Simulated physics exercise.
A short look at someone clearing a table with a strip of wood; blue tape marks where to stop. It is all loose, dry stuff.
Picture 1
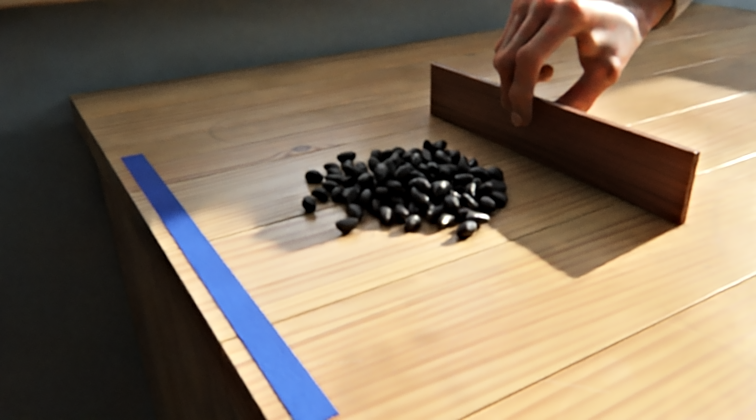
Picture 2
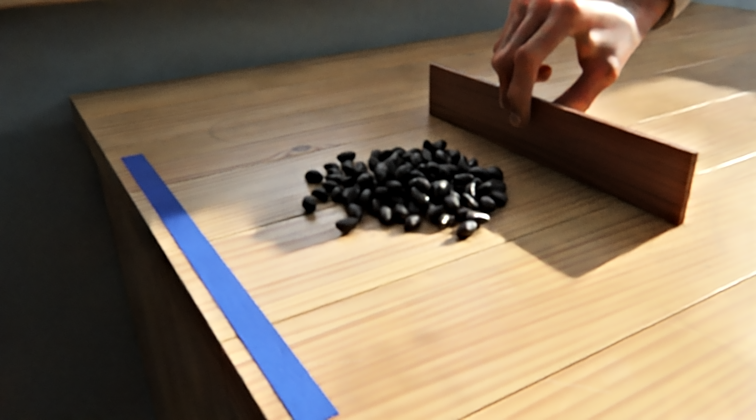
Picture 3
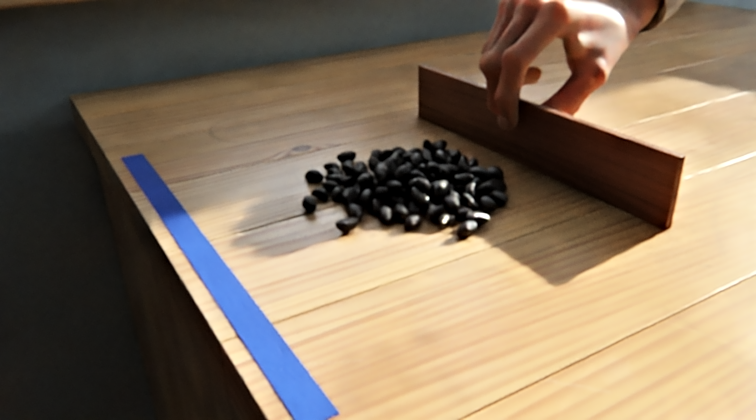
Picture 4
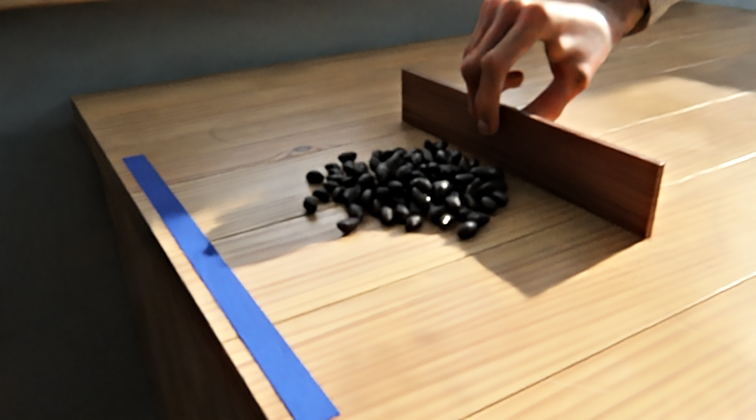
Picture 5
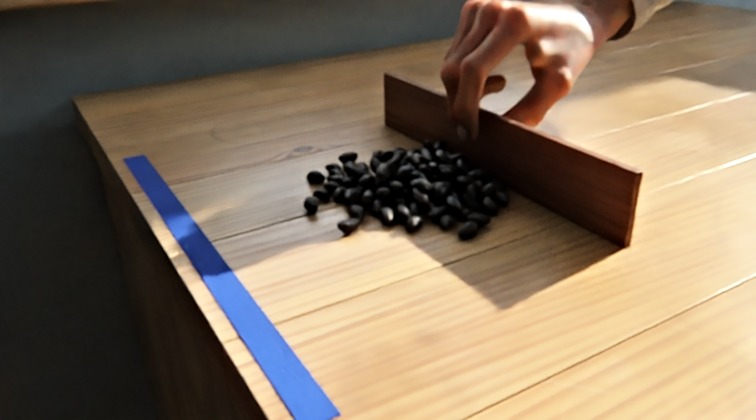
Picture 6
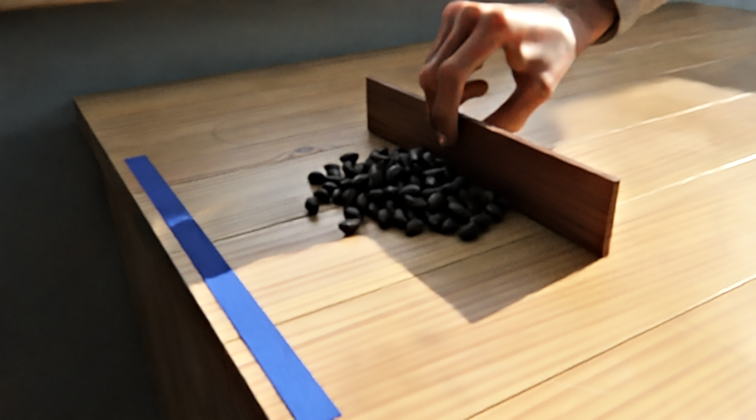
A hand slides a strip of wood left into black beans, pushing some along.
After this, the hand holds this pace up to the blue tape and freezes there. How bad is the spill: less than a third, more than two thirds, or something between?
The floor gets over two thirds.
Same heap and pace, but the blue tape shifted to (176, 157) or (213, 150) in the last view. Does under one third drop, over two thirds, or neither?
One: One to two thirds. Two: Under a third.
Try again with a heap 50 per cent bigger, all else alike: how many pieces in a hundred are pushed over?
It comes to 100 per cent or so.
Just after the last frame, strip of wood still moving, near (331, 146); heap all on the table, its front near (209, 241).
A moment on, strip of wood stopped at the blue tape; heap the larger part over the edge.
Further on, strip of wood stopped at the blue tape; heap every one over the edge.
When it is over, strip of wood stopped at the blue tape; heap every one over the edge.
